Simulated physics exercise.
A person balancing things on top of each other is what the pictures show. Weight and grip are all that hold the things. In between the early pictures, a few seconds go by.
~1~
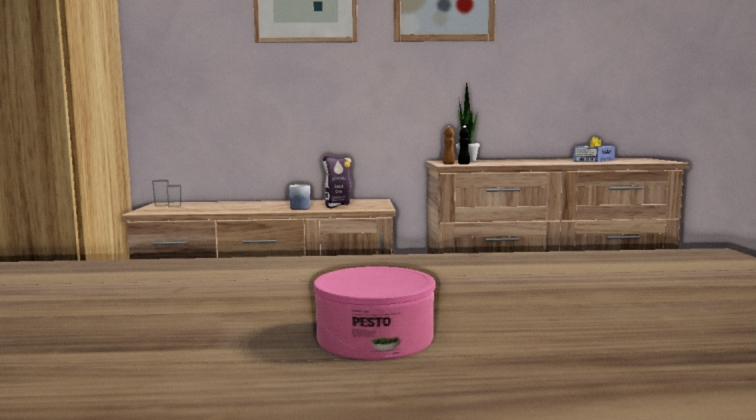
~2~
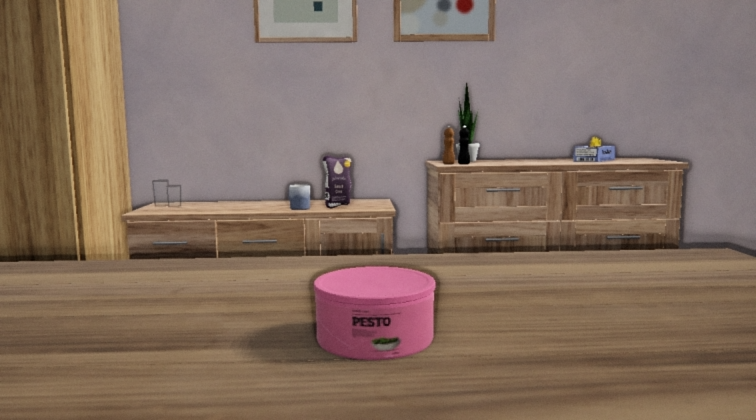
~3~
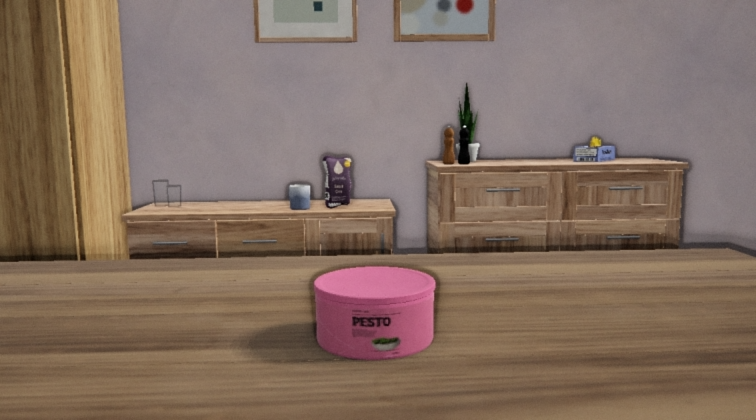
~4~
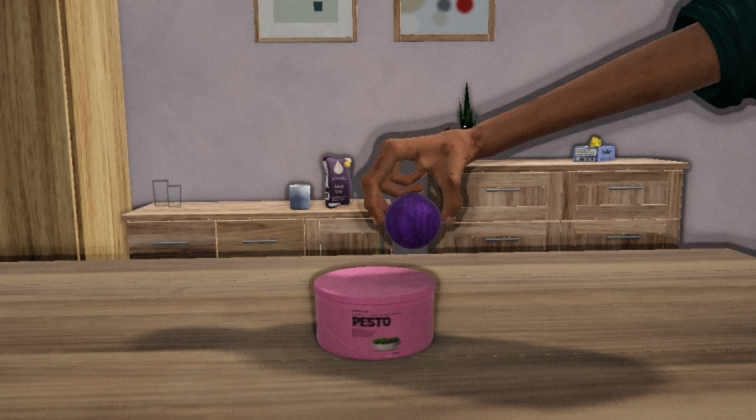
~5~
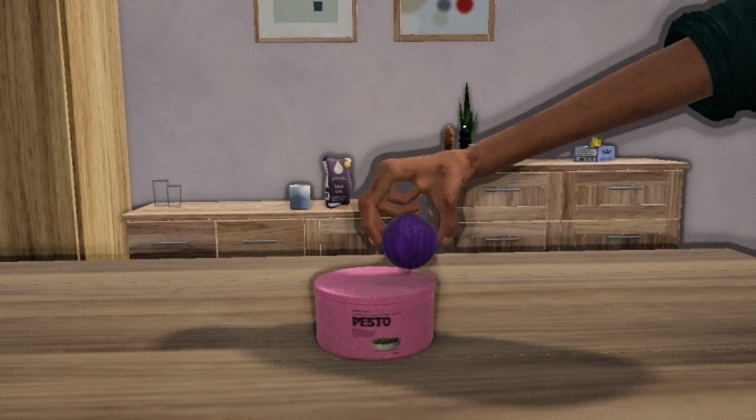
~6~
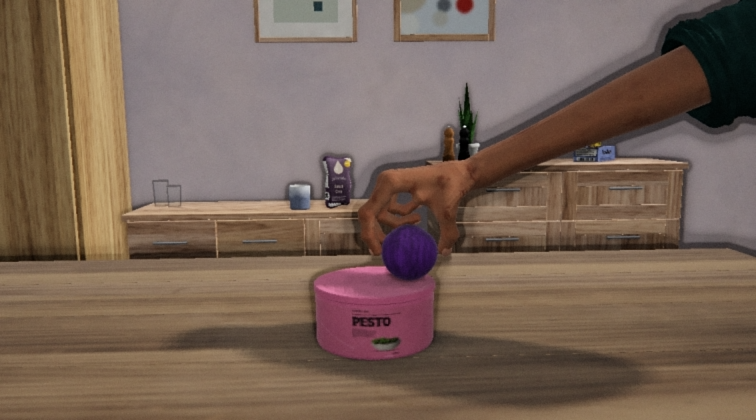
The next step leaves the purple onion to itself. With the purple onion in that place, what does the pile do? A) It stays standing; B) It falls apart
It stays standing.
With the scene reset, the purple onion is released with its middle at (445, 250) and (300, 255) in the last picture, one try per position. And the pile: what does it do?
Lab note - try 1: Collapse; try 2: Collapse.
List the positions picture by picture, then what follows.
In the first frame, the last thing is not in view yet; pink tub (375, 310).
In the second frame, the last thing is not in view yet; pink tub (375, 310).
In the third frame, the last thing is not in view yet; pink tub (375, 310).
The fourth frame shows coming down; purple onion (413, 221); pink tub (375, 310).
The fifth frame shows coming down; purple onion (409, 241); pink tub (375, 310).
The sixth frame shows in place under the hand; purple onion (410, 252); pink tub (375, 310).
Then, 0.20 s later than the last frame, all is still.
Then, 0.40 s later than the last frame, purple onion resting near (410, 253).
When it is over, both as before. End places, in pixels of the last picture, purple onion near (410, 253). The pile stays up.
